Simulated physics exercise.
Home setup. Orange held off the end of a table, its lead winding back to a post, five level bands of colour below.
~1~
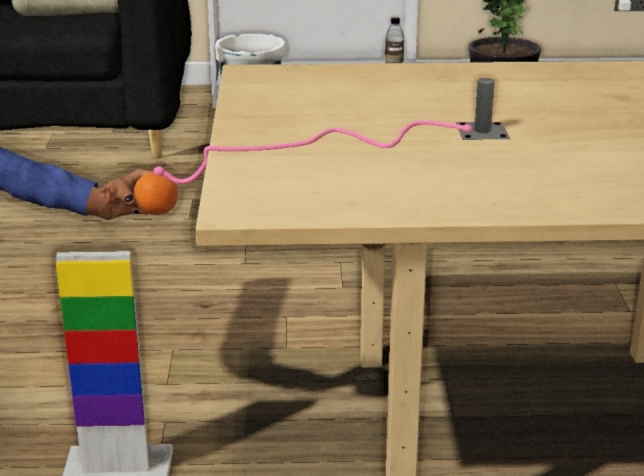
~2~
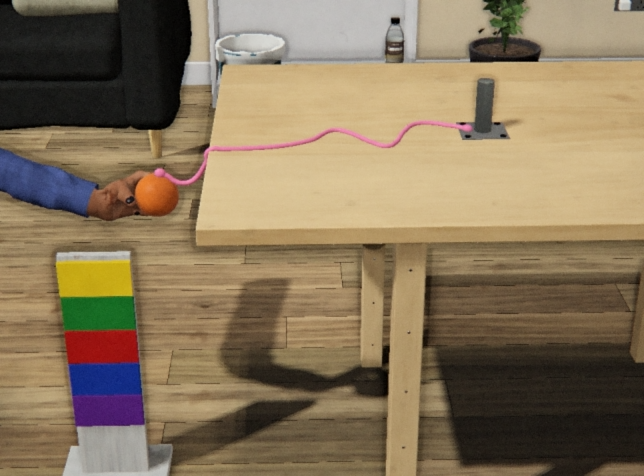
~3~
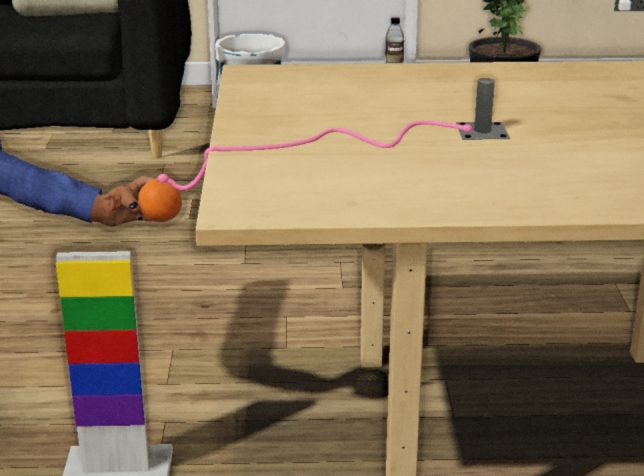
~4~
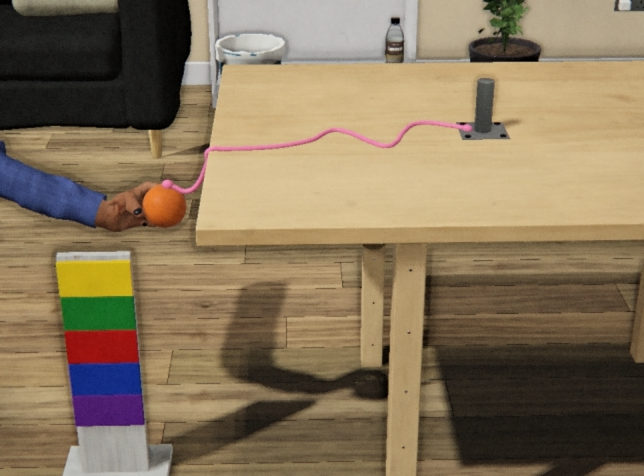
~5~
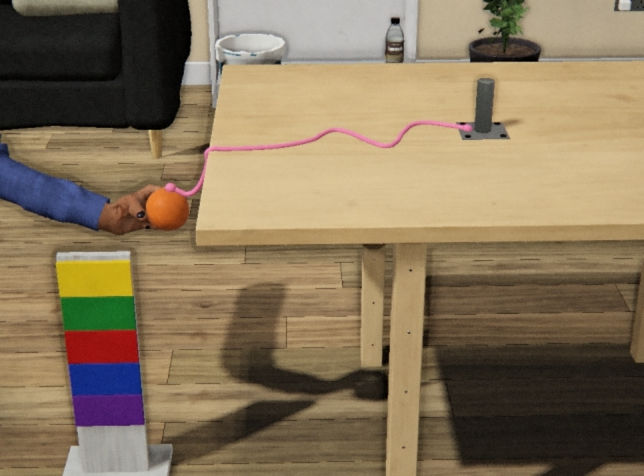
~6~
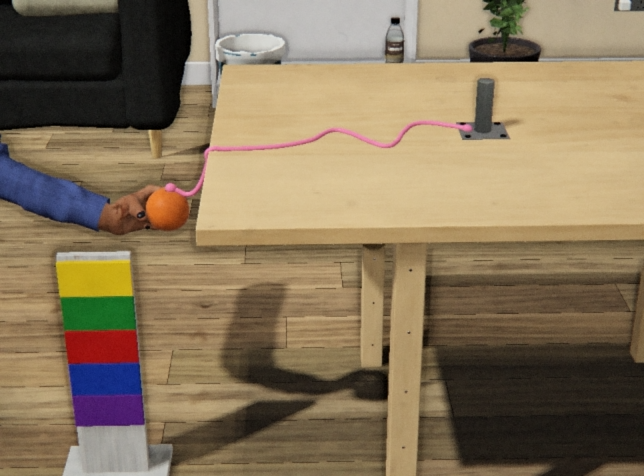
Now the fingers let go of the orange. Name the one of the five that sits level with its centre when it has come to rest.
That would be green.
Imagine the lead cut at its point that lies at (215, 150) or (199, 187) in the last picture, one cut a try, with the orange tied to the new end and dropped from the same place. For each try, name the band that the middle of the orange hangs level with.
In order, the results are above them all and yellow.
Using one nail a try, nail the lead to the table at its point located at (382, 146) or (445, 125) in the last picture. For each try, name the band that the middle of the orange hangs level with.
Results, in sequence: Yellow / green.
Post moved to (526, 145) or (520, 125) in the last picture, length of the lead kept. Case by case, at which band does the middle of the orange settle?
The first case gives yellow, the second gives yellow.
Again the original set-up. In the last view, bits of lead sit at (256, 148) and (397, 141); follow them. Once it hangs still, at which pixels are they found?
They end up around (210, 177) and around (359, 135).
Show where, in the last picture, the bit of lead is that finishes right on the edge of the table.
You'll find it somewhere around (290, 145).
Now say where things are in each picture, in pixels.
In the first frame, orange (156, 193); yellow (95, 280); green (98, 315); red (102, 348); blue (105, 380); purple (108, 412).
In the second frame, orange (157, 195); lead through (435, 124) (397, 141) (346, 132) (290, 145) (215, 150).
In the third frame, orange (160, 200).
In the fourth frame, orange (164, 206); lead through (435, 124) (397, 141) (346, 132) (290, 145) (215, 150).
In the fifth frame, orange (167, 209).
In the sixth frame, orange (168, 209); lead through (435, 124) (397, 141) (346, 132) (290, 145) (215, 150).
Soon after, orange near (226, 290); level with green.
After that, orange near (209, 301); level with green.
In the end, orange near (212, 304); level with green. Its middle rests at the green band.
